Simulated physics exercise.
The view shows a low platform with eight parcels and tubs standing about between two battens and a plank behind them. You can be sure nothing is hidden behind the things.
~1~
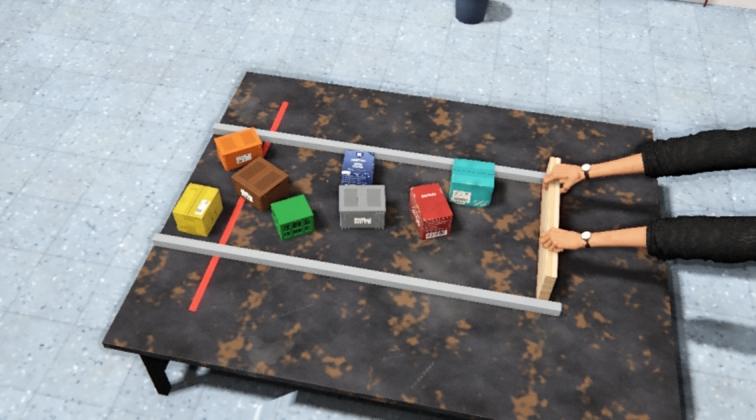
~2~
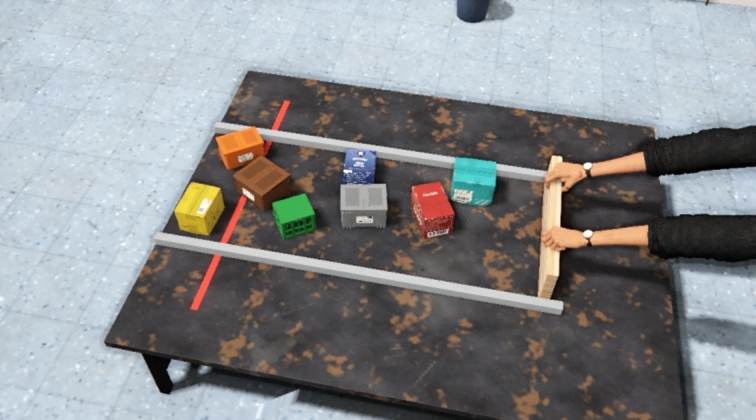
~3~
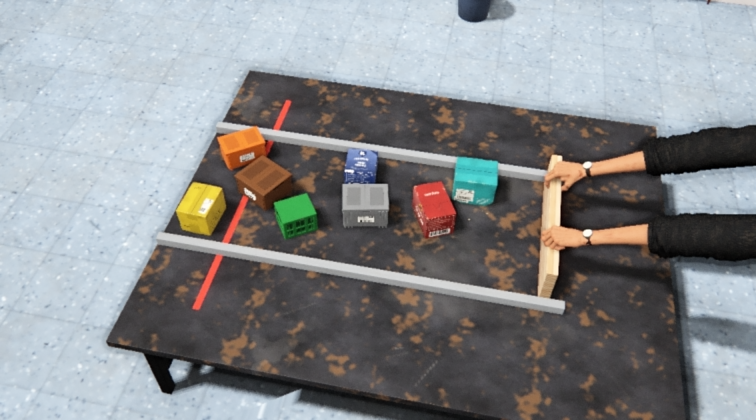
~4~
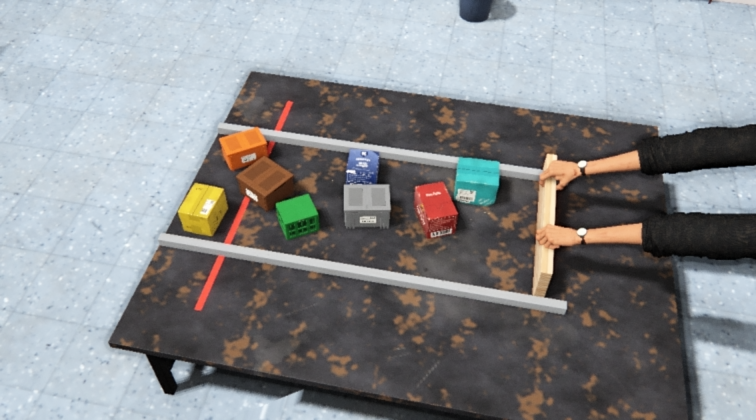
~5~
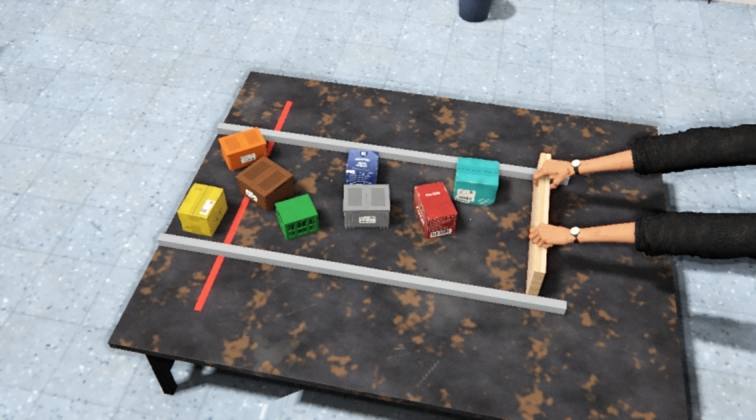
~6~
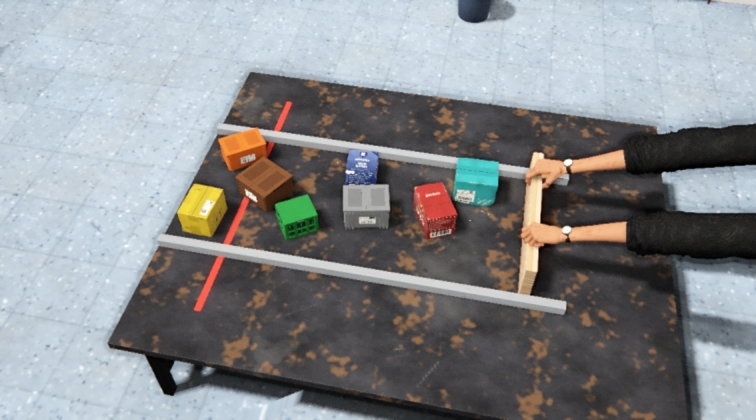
Eight coloured boxes and crates stand scattered between two pale grey rails on a dark, rust-mottled low table, seen from above at an angle on a light blue tiled floor. Yellow, orange and brown sit near a red stripe at left, with green, blue, grey, red and turquoise further right. Two dark-sleeved hands slide a wooden plank slightly left, touching nothing, as the view shifts barely.
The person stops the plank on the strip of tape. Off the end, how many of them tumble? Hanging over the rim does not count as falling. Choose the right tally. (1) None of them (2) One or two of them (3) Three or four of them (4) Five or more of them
Option 2: One or two of them.
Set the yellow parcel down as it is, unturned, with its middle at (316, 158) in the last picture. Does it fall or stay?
From there it drops off.
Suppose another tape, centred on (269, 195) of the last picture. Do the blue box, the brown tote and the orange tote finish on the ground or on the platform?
I'd say the blue box stays aboard, the brown tote gets knocked off and the orange tote gets knocked off.
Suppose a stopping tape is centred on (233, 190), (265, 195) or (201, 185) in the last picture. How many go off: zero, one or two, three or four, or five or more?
First three or four, then either one or two, then more than four.
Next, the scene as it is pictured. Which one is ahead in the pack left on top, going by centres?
The one is the blue box.
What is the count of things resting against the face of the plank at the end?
All in all, 3.
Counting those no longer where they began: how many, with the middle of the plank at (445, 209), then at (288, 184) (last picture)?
The count reaches 2 first and 7 second.
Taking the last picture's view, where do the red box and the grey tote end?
The red box comes to rest close to (237, 176), while the grey tote rests close to (198, 180).
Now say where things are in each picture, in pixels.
The first frame shows yellow parcel (198, 210); orange tote (240, 150); brown tote (261, 185); plank (549, 227); tape (245, 192).
The second frame shows orange tote (241, 149); turquoise parcel (473, 182).
The third frame shows brown tote (264, 183); blue box (361, 169).
The fourth frame shows yellow parcel (204, 210); plank (545, 224).
The fifth frame shows orange tote (244, 149); green crate (297, 217).
The sixth frame shows yellow parcel (203, 211); orange tote (244, 150); brown tote (265, 185); plank (531, 222); tape (249, 192).
Soon after, none off yet; yellow parcel at rest near (203, 211); orange tote at rest near (244, 150); brown tote at rest near (265, 185).
Then, none off yet; yellow parcel at rest near (203, 211); orange tote at rest near (244, 150); brown tote moved a little near (247, 183).
At rest, the number that fall off is one or two; fallen, brown tote and orange tote.
